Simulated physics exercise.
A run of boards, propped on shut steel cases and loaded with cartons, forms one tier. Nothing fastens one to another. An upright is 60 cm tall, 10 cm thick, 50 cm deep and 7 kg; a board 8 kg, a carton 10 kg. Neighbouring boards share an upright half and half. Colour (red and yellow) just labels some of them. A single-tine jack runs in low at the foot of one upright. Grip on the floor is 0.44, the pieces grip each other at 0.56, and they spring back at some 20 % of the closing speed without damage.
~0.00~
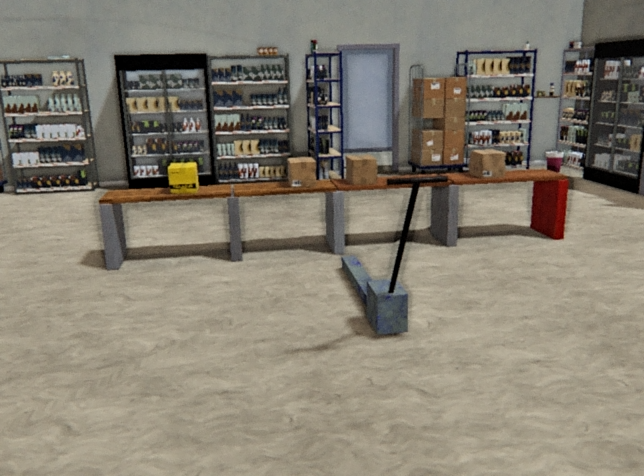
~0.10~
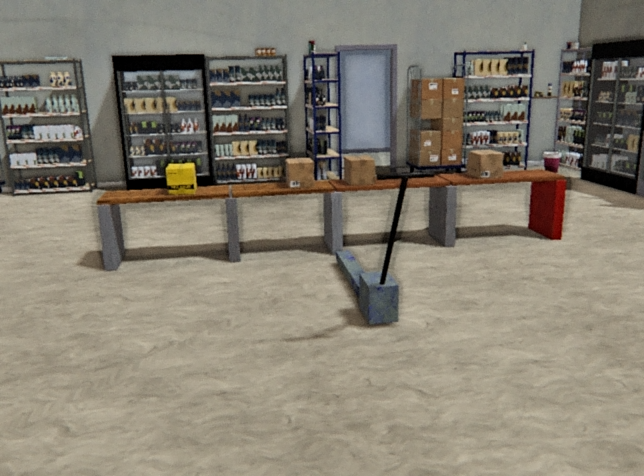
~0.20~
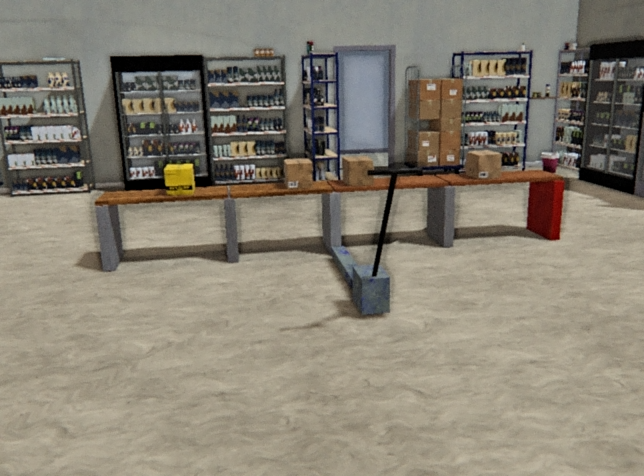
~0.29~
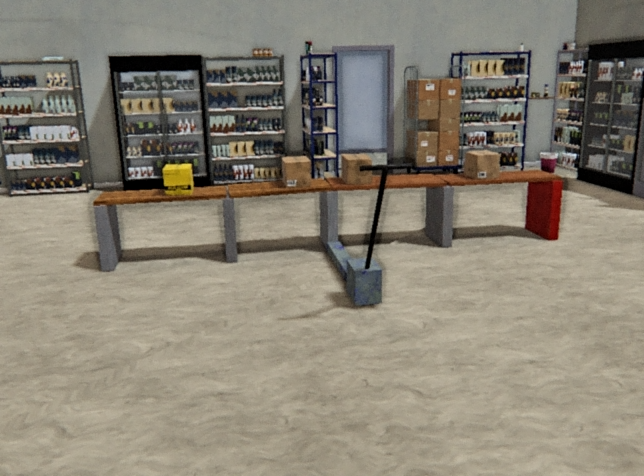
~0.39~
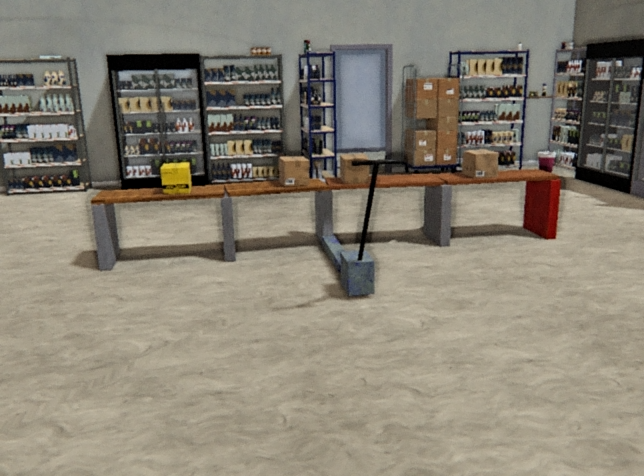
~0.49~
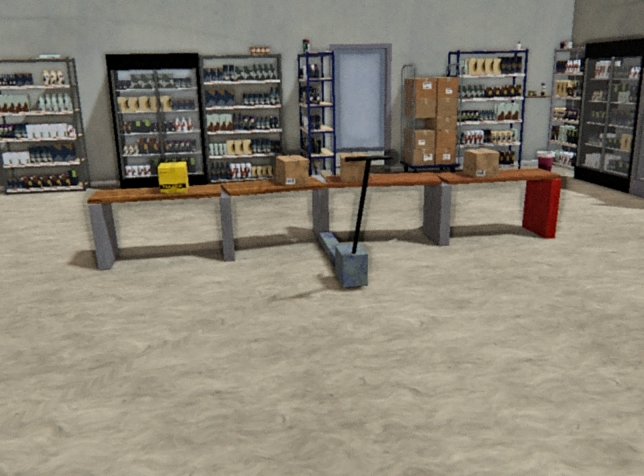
A blue-grey pallet jack slides away from the viewer and under the long board tier.
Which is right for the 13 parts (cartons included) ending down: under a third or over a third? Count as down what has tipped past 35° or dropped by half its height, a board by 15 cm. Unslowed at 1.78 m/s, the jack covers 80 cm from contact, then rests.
Ending down: Upwards of a third.
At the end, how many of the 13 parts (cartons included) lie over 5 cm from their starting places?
It is 13.
By 0.66 s, none of the 13 pieces down, 11 disturbed; red upright tilted 5°; yellow carton moved 45 mm.
By 1.00 s, 4 of the 13 pieces down; red upright tilted 8°; yellow carton moved 7 cm.
By 1.60 s, 9 of the 13 pieces down; red upright tilted 46°; yellow carton tilted 4°, 9 cm lower.
By 1.84 s, 12 of the 13 pieces down; red upright on its side; yellow carton tilted 7°, 51 cm lower.
When it is over (2.7 s), 13 of the 13 pieces down; red upright on its side; yellow carton tilted 3°, 51 cm lower. That is 100 per cent. In pixels of the last frame, middles, red upright near (571, 226), yellow carton near (108, 235).
